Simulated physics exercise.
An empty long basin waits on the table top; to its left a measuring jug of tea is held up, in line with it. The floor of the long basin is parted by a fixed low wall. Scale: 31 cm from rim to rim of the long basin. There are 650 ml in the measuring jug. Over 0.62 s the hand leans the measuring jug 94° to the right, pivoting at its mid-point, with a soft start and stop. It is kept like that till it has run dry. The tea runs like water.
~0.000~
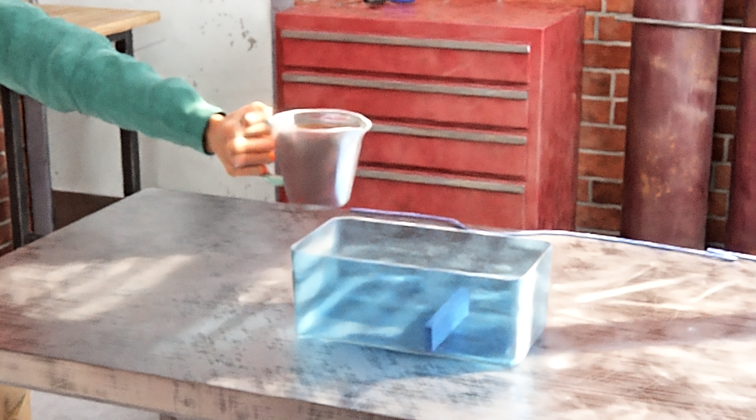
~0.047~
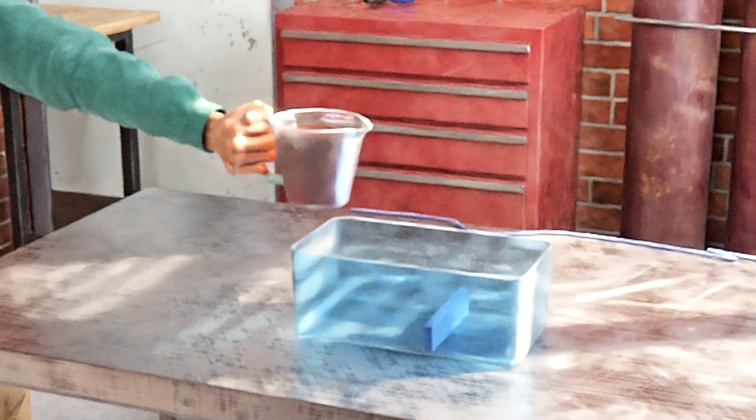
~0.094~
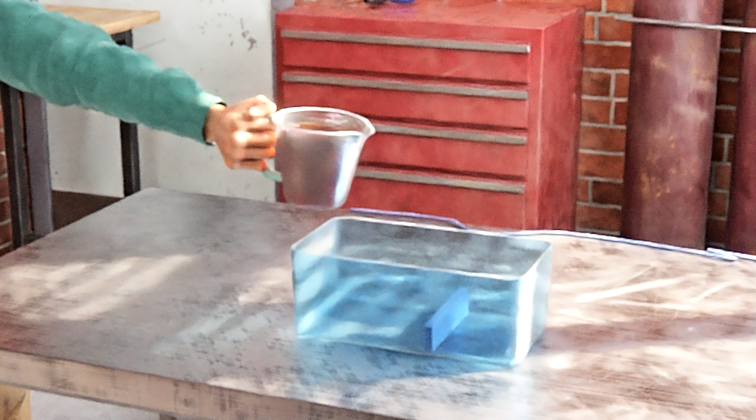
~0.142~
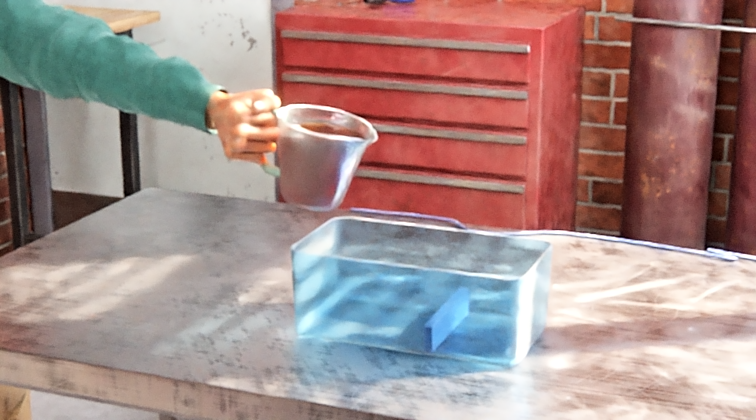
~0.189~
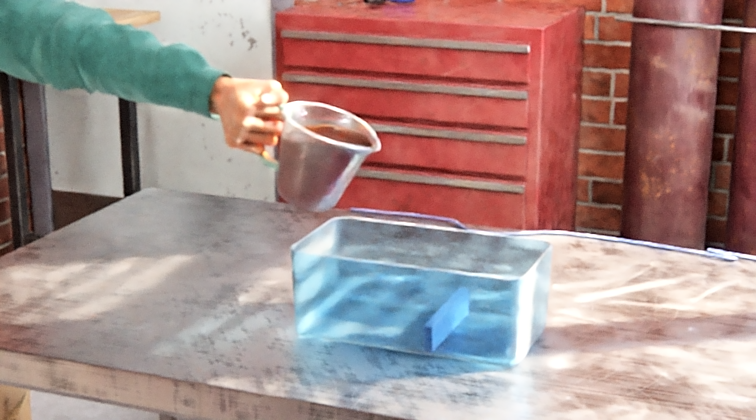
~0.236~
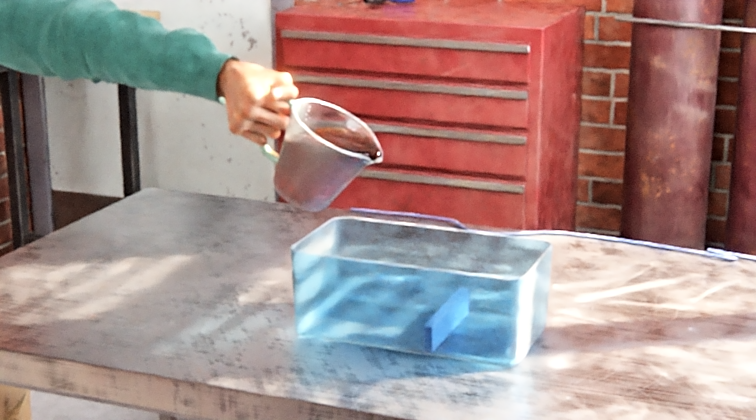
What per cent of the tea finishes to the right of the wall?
About 9 per cent.
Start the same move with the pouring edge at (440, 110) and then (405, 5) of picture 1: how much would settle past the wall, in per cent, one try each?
First 85, then 80 per cent.
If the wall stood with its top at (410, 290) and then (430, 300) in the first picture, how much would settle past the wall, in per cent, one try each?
First 45, then 10 per cent.
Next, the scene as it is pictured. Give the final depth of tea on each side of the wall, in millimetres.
Some 20 mm on the left and 4 mm on the right.
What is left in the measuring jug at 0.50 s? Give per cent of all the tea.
Near 50 in a hundred.
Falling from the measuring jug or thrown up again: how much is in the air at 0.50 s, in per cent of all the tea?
About 20 per cent.
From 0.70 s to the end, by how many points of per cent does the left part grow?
About 14 per cent.
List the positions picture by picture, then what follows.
In the first picture, it leans 0°; its right rim is at (369, 126); the tea meets the walls at (281, 128) and (360, 136); the long basin's rim runs from (313, 234) to (539, 262); the wall's top is at (448, 307).
In the second picture, it leans 1°; its right rim is at (370, 128); the tea meets the walls at (282, 128) and (361, 137).
In the third picture, it leans 5°; its right rim is at (373, 132); the tea meets the walls at (283, 127) and (362, 138).
In the fourth picture, it leans 12°; its right rim is at (376, 139); the tea meets the walls at (287, 127) and (366, 141).
In the fifth picture, it leans 20°; its right rim is at (379, 149); the tea meets the walls at (290, 129) and (372, 145).
In the sixth picture, it leans 30°; its right rim is at (381, 160); the tea meets the walls at (291, 136) and (380, 154); 1 per cent is over the edge.
Then, 0.50 s in, the tilt is 86° and 50 per cent is still to pour, 29 is left of the wall and 0 right of it.
Then, 0.70 s in, the tilt is 94° and 12 per cent is still to pour, 75 is left of the wall and 3 right of it.
Then, 0.90 s in, the tilt is 94° and 2 per cent is still to pour, 87 is left of the wall and 8 right of it.
Then, 1.12 s in, the tilt is 94° and 0 per cent is still to pour, 89 is left of the wall and 9 right of it.
Finally, 89 per cent lies left of the wall, 9 right of it and 2 outside.
